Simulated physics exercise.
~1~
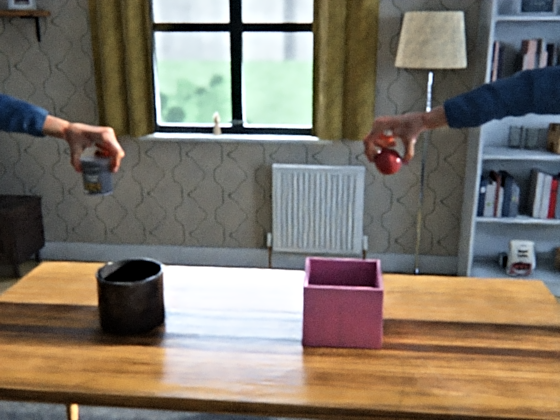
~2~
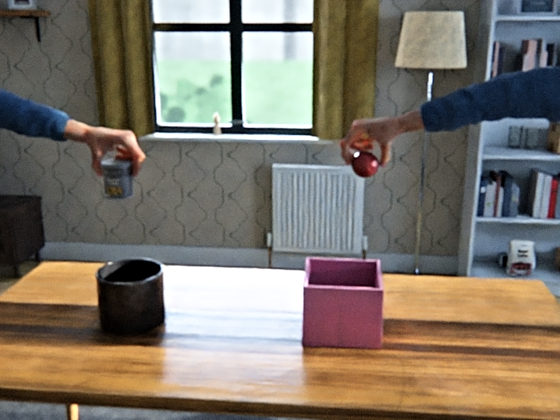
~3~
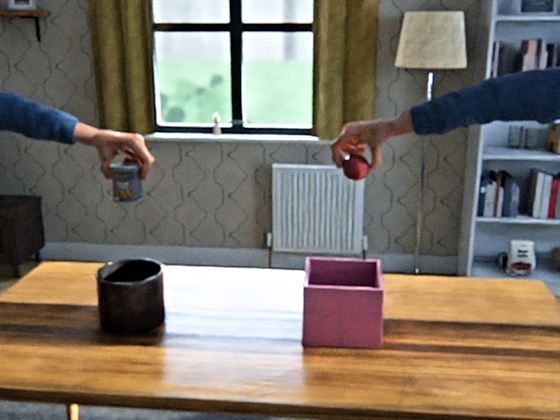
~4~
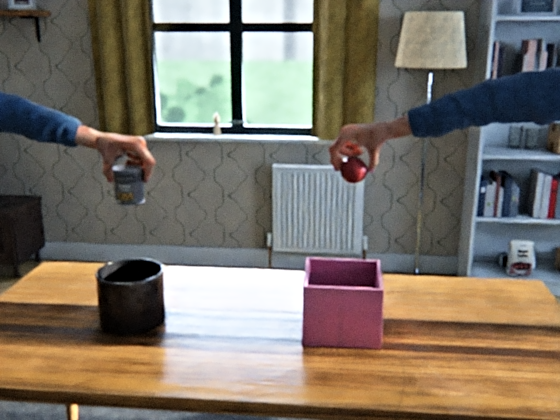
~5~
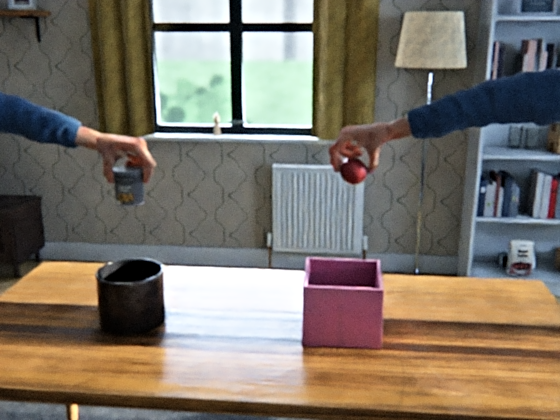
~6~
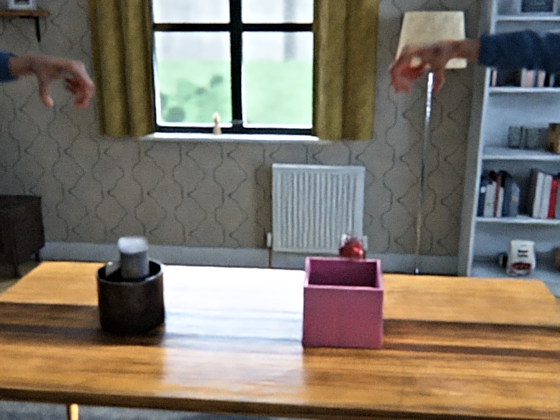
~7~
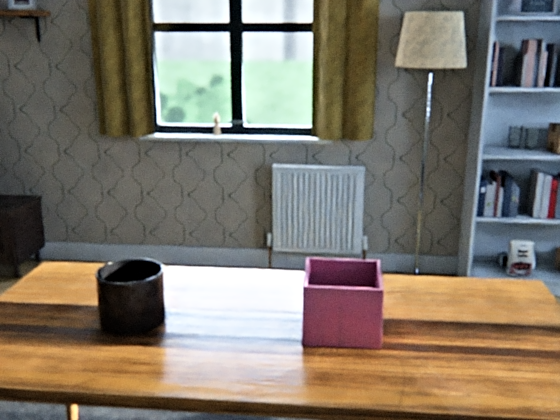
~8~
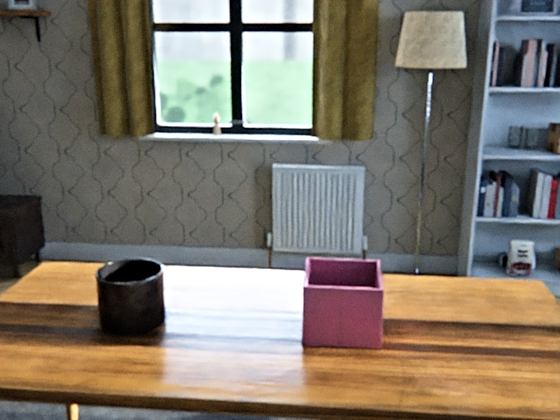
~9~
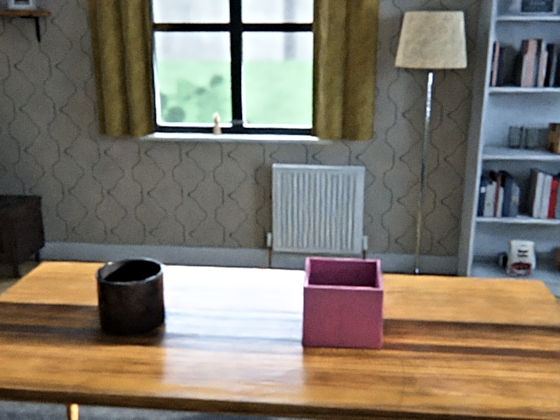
At first, two hands reach in from opposite sides above a wooden table, the left one holding a grey tin and the right one a red tomato. Below them stand a dark round bucket on the left and a pink crate on the right. The hands move inward a little, bringing the tin and tomato nearly over the containers, and then hold still. Both hands let go and draw back as the tin drops into the bucket and the tomato falls into the crate. The hands leave, and the two containers stay in place with both things out of sight inside.
